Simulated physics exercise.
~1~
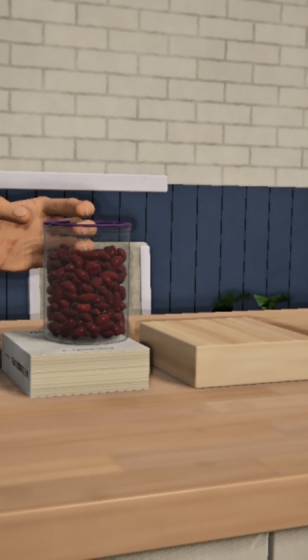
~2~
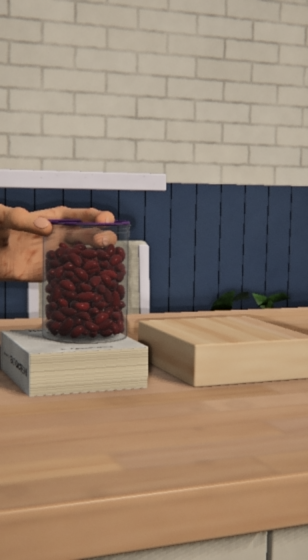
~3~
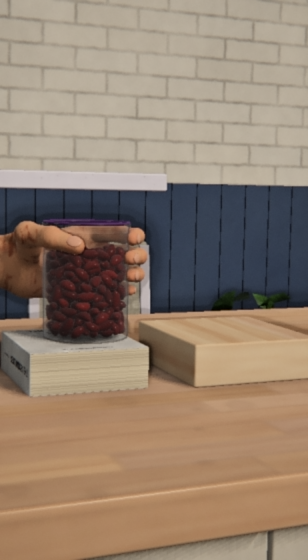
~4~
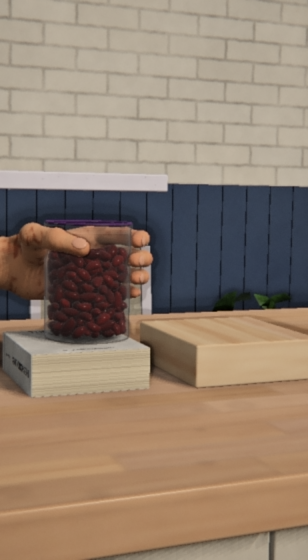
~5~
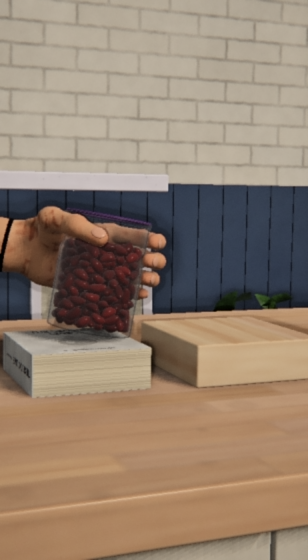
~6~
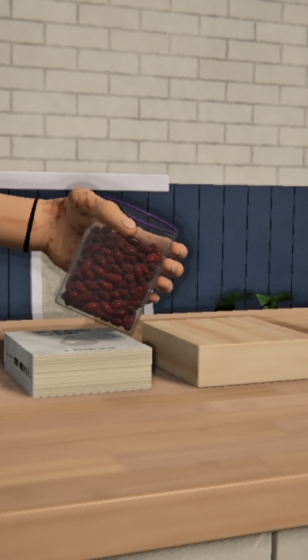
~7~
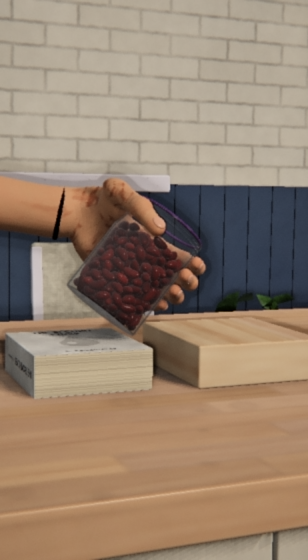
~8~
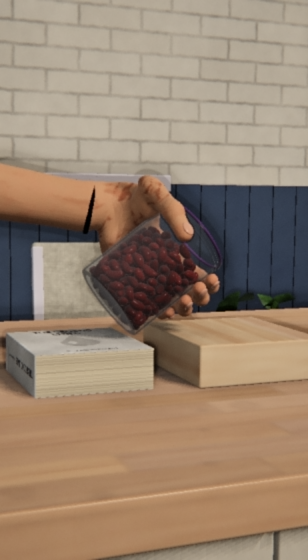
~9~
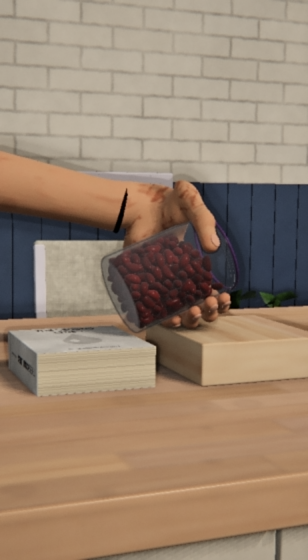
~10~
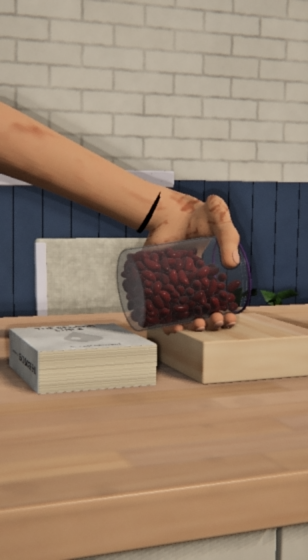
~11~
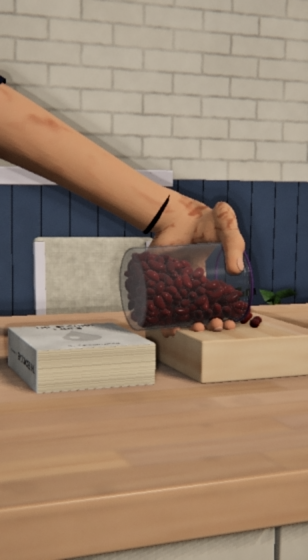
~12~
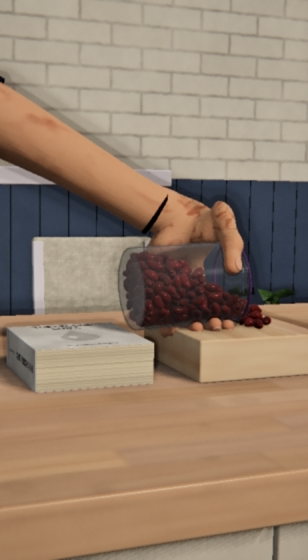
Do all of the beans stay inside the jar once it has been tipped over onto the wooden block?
No, some of the beans spill out over the rim onto the wooden block, while most of them are still in the jar.
